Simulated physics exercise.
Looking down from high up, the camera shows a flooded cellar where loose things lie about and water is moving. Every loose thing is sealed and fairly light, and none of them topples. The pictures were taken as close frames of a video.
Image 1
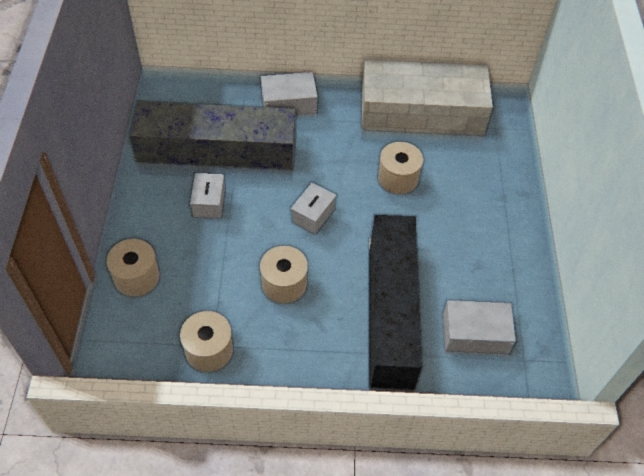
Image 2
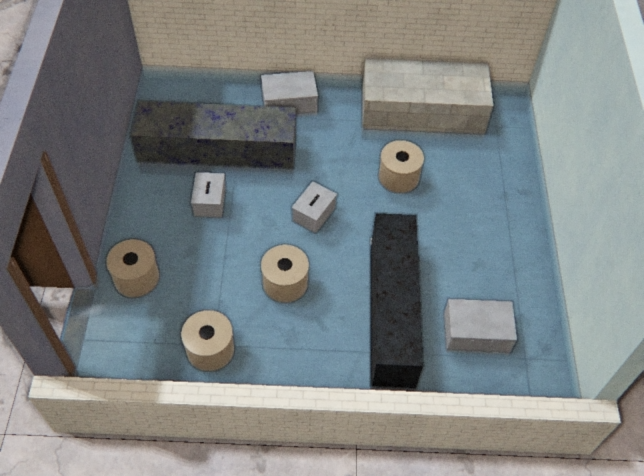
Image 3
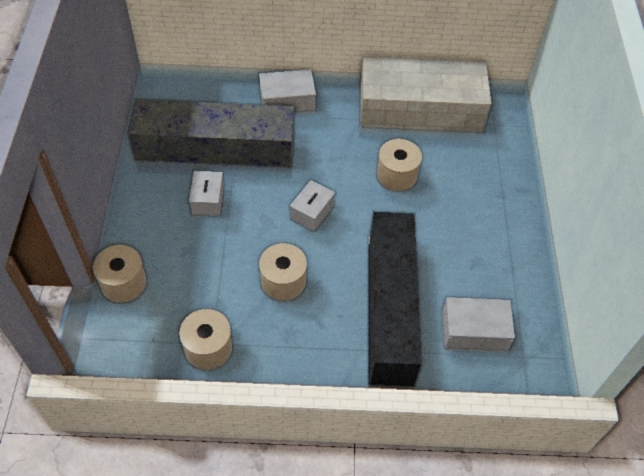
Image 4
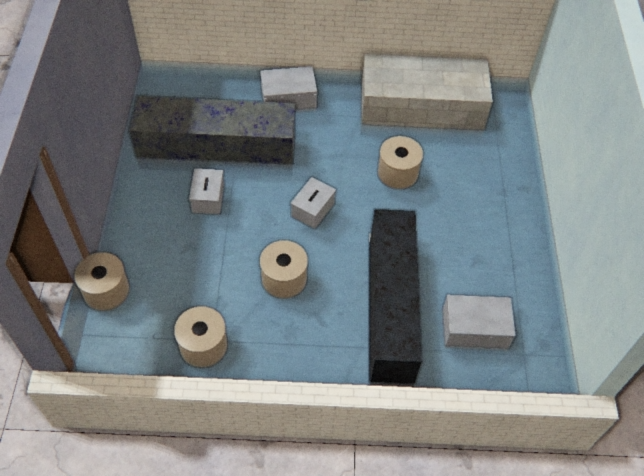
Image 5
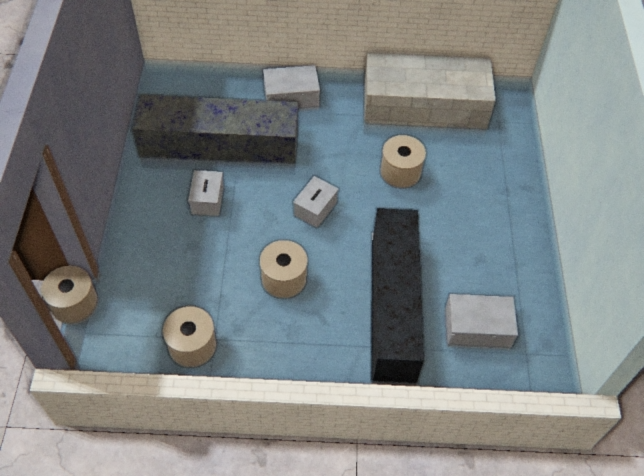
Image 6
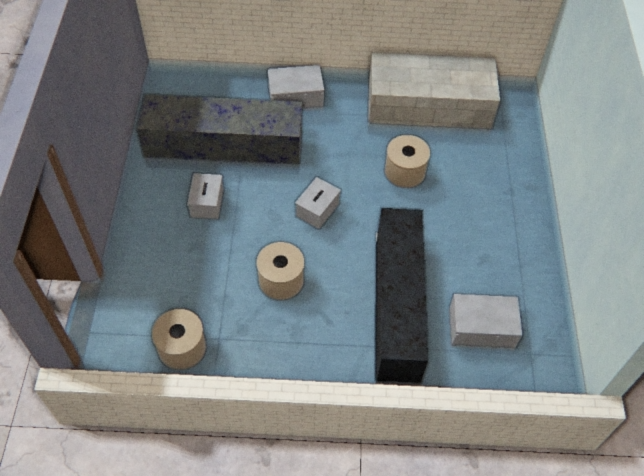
Flooded cellar with round tubs and blocks, a door at left opening, one tub drifting out through it, another edging left.
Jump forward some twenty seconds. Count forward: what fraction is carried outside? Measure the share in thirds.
In thirds: Two or more.
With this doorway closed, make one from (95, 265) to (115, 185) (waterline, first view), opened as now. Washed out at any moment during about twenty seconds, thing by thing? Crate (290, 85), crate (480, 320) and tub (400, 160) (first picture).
Taking them one after another, held back, then held back, then flushed away.
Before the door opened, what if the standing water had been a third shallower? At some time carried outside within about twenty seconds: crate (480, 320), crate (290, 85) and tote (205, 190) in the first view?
Held back, then held back, then escapes.
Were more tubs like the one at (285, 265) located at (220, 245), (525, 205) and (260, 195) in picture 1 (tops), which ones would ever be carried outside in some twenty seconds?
First escapes, second doesn't escape, third escapes.
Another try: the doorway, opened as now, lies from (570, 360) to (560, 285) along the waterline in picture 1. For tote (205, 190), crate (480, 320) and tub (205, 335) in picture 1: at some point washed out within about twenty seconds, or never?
Okay, one after another: Never departs, then departs, then never departs.
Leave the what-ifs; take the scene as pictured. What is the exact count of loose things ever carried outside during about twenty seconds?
The total here is 6.
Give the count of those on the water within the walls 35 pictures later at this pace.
Counting them up gives 2.
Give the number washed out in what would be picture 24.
3.
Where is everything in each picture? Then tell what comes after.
A tub at (206, 333) floats; a tote at (207, 189) floats; 0 of 8 have shifted, in the first frame.
A tub at (207, 333) floats; a tote at (208, 188), afloat; 0 of 8 have shifted, in the second frame.
A tub at (205, 331), afloat; a tote at (206, 187) floats; 1 of 8 have shifted, in the third frame.
A tub at (200, 329), afloat, close to its start; a tote at (206, 184) floats; 2 of 8 have shifted, in the fourth frame.
A tub at (188, 329) floats, close to its start; a tote at (206, 186), afloat, close to its start; 3 of 8 have shifted, in the fifth frame.
A tub at (177, 331), afloat, a stride from its start; a tote at (205, 189), afloat, close to its start; 4 of 8 have shifted, in the sixth frame.
A moment on, 1 of 8 are out; 7 afloat.
Next, 3 of 8 are out; 5 afloat.
Later, 6 of 8 are out; 2 afloat.
In the end, 6 of 8 are out; 2 afloat.
